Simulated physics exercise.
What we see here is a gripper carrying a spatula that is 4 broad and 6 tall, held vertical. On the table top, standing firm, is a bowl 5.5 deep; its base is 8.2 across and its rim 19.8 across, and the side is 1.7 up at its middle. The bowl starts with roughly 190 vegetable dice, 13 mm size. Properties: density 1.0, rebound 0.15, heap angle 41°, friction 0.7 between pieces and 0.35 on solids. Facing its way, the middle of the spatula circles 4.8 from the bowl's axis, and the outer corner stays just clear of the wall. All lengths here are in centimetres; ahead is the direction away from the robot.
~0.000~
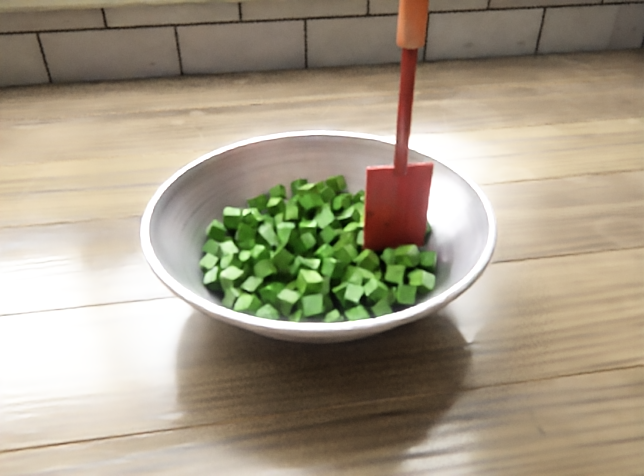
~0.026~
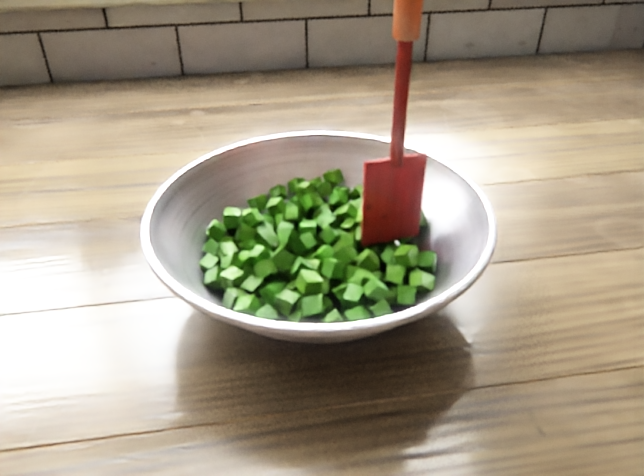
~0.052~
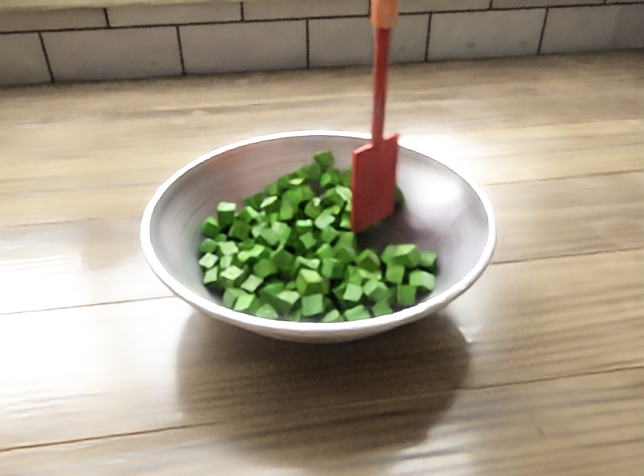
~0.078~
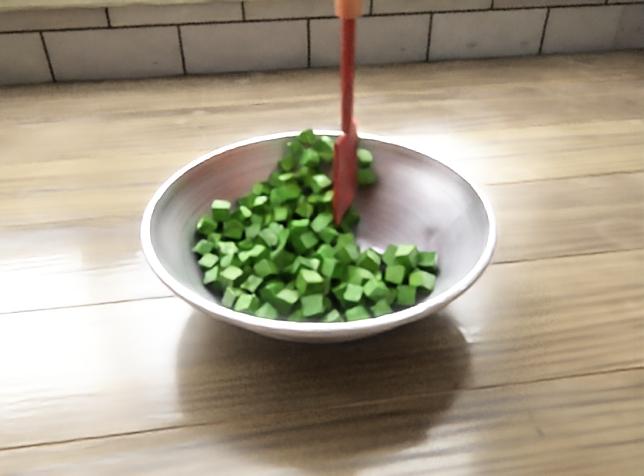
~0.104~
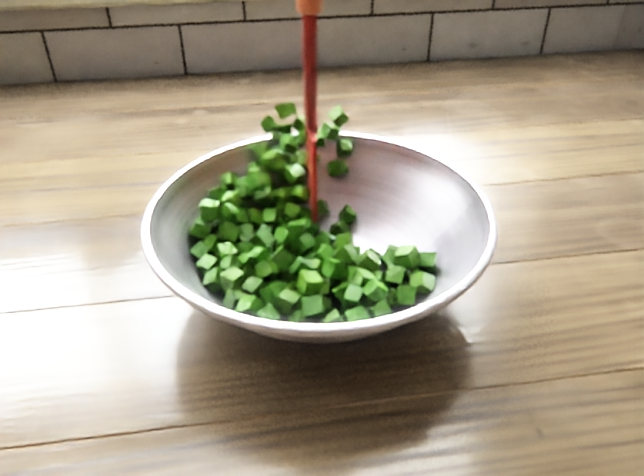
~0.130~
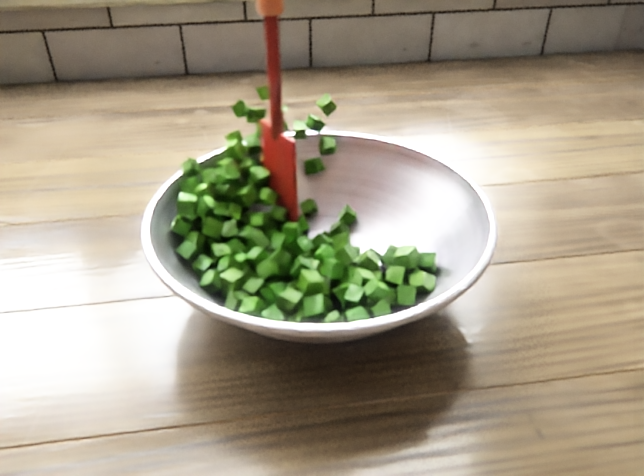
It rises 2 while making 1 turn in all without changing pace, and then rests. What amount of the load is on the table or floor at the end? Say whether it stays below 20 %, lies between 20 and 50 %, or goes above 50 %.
It lies between 20 and 50 %.
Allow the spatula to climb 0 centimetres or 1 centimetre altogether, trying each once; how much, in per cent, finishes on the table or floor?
Close to 45 percent and close to 40 percent.
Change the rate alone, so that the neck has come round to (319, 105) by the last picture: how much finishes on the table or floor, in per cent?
About 15 %.
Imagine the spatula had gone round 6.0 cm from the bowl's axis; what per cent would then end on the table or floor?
Near 0 %.
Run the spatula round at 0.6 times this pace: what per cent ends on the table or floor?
I'd put it near 15 %.
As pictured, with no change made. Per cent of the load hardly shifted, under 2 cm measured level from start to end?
Estimate: 20 per cent.
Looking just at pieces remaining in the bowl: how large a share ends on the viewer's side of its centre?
Around 50 percent of it.
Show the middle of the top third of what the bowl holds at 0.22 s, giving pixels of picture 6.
The upper third is centred close to (227, 274).
After 0.22 s, 205° round, highest piece 10 above the table; 163 in the bowl, 26 in flight or on the tool.
After 0.30 s, 294° round, highest piece 12 above the table; 147 in the bowl, 19 on the table or floor, 23 in flight or on the tool.
After 0.54 s, 0° round, highest piece 6 above the table; 128 in the bowl, 61 on the table or floor.
After 1.24 s, 0° round, highest piece 4 above the table; 127 in the bowl, 62 on the table or floor.
At rest, 127 in the bowl, 62 on the table or floor. That is 33 % on the table or floor.
